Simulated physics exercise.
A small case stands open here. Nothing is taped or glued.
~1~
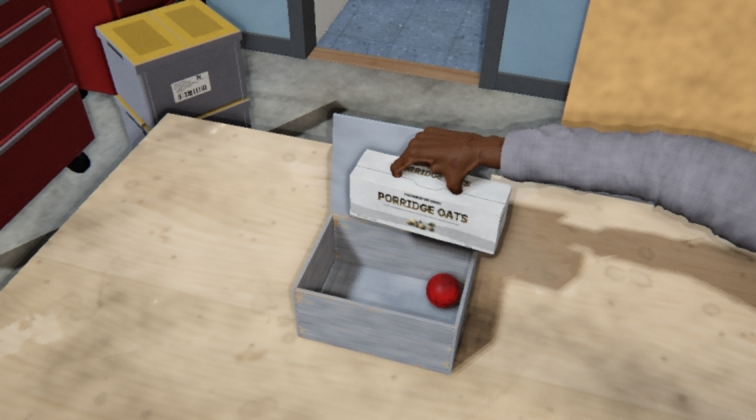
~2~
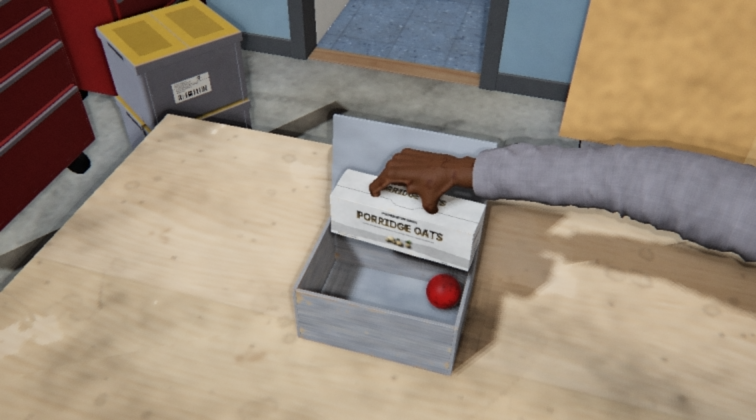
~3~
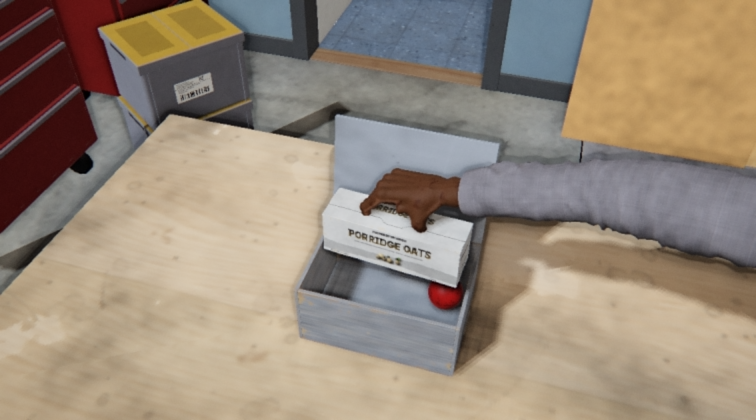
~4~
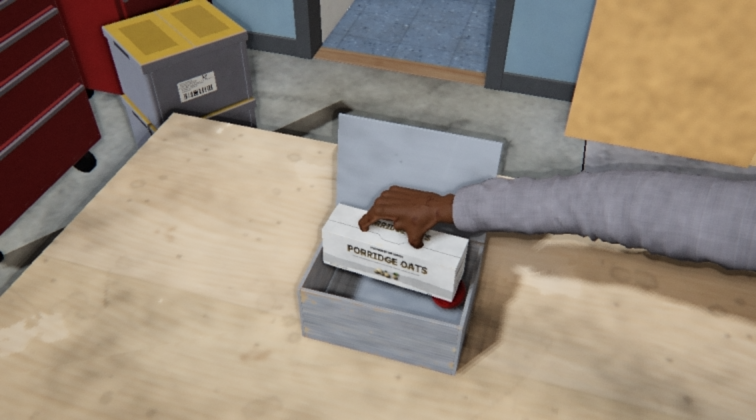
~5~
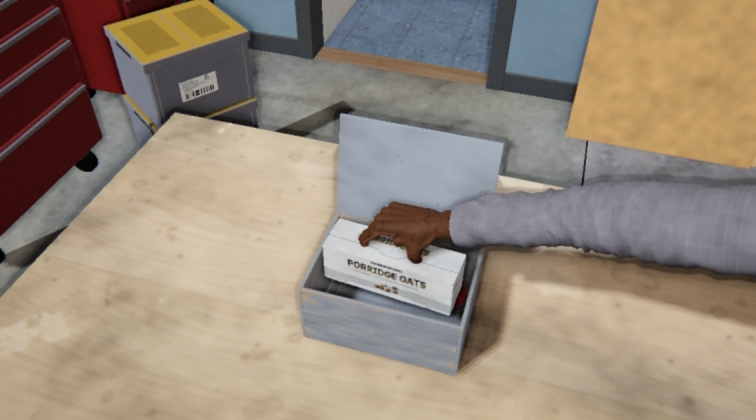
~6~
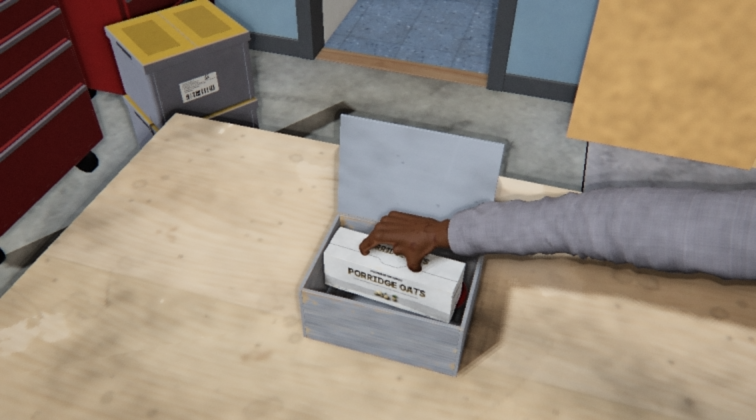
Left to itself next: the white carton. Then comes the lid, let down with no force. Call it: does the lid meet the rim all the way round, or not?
It meets the rim all the way round.
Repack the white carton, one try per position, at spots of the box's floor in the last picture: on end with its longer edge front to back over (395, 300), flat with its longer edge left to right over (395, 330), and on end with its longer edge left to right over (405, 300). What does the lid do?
Lid: First open, second closed, third open.
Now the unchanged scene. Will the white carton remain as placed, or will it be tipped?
In the end, the white carton keeps its orientation.
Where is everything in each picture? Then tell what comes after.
In the first picture, on its way; white carton (429, 200); red ball (443, 291).
In the second picture, on its way; white carton (406, 219); red ball (444, 291).
In the third picture, on its way; white carton (396, 236).
In the fourth picture, on its way; white carton (394, 252).
In the fifth picture, on its way; white carton (393, 266).
In the sixth picture, put in, still held; white carton (393, 274).
Then, 1.10 s after the last picture, lid starting down; white carton slid a little near (394, 302).
Then, 1.80 s after the last picture, lid 43° above the rim; white carton slid a little near (394, 302).
At rest, lid shut; moved from the start, white carton; red ball in place. Seen from the same camera at the end, white carton near (394, 302).
